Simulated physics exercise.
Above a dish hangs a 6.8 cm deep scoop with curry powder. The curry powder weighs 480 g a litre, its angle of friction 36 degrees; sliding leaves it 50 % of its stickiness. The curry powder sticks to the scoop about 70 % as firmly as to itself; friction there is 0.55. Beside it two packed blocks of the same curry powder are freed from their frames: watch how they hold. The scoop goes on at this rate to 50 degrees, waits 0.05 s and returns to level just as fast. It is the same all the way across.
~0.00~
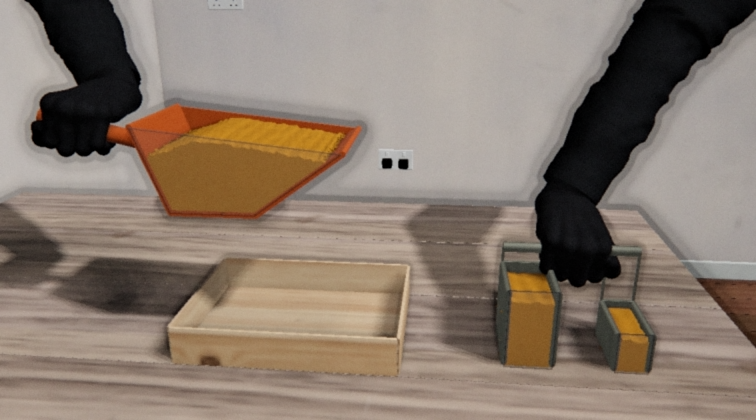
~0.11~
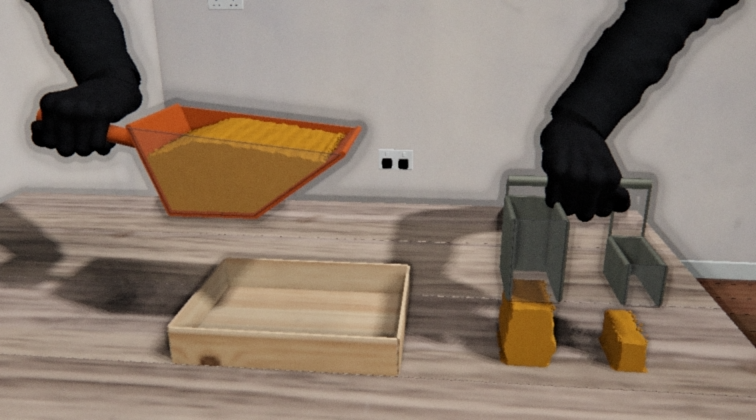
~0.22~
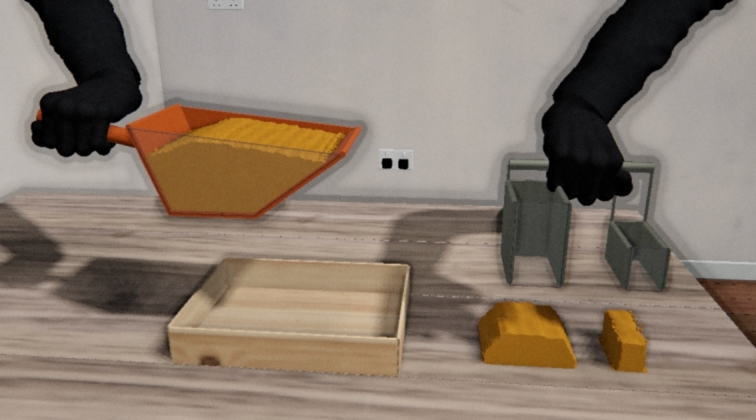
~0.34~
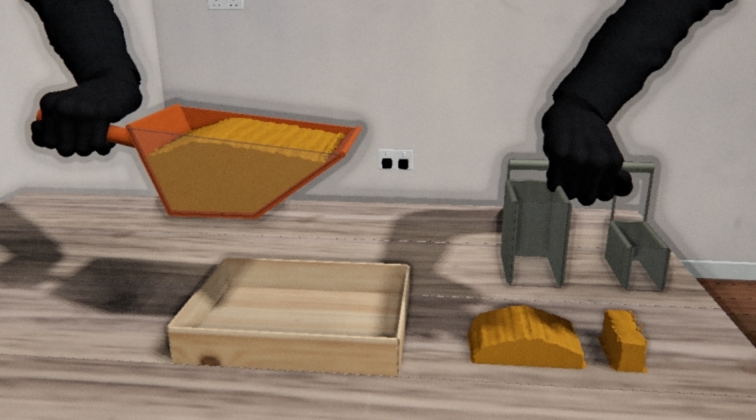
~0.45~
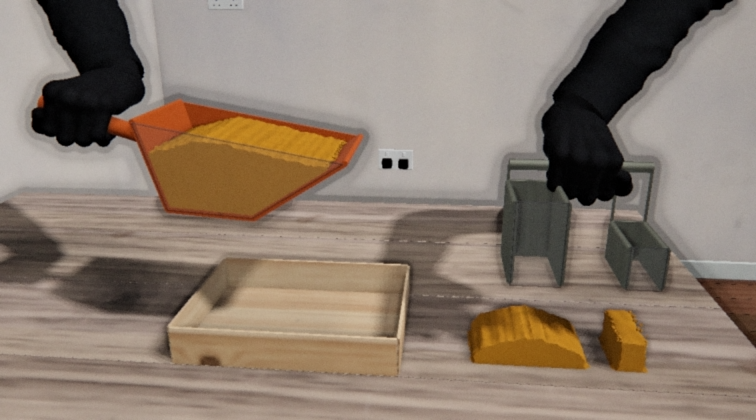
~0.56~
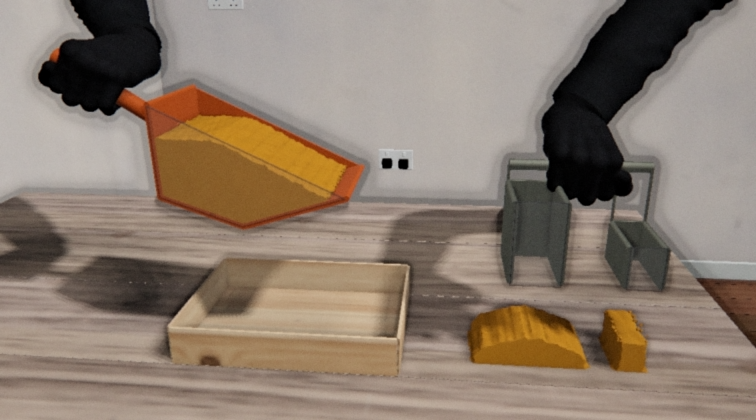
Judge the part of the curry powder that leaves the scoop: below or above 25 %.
The part of the curry powder that leaves the scoop is below 25 %.
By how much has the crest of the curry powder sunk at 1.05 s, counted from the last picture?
Roughly 1.5 cm.
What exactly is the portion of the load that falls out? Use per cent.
Some 0 per cent.
After 0.78 s, the scoop is at 48 degrees and 0 % has left it.
After 1.05 s, the scoop is at 38 degrees and 0 % has left it.
After 1.32 s, the scoop is at 1 degrees and 0 % has left it.
After 1.58 s, the scoop is at 0 degrees and 0 % has left it.
After 1.89 s, the scoop is at 0 degrees and 0 % has left it.
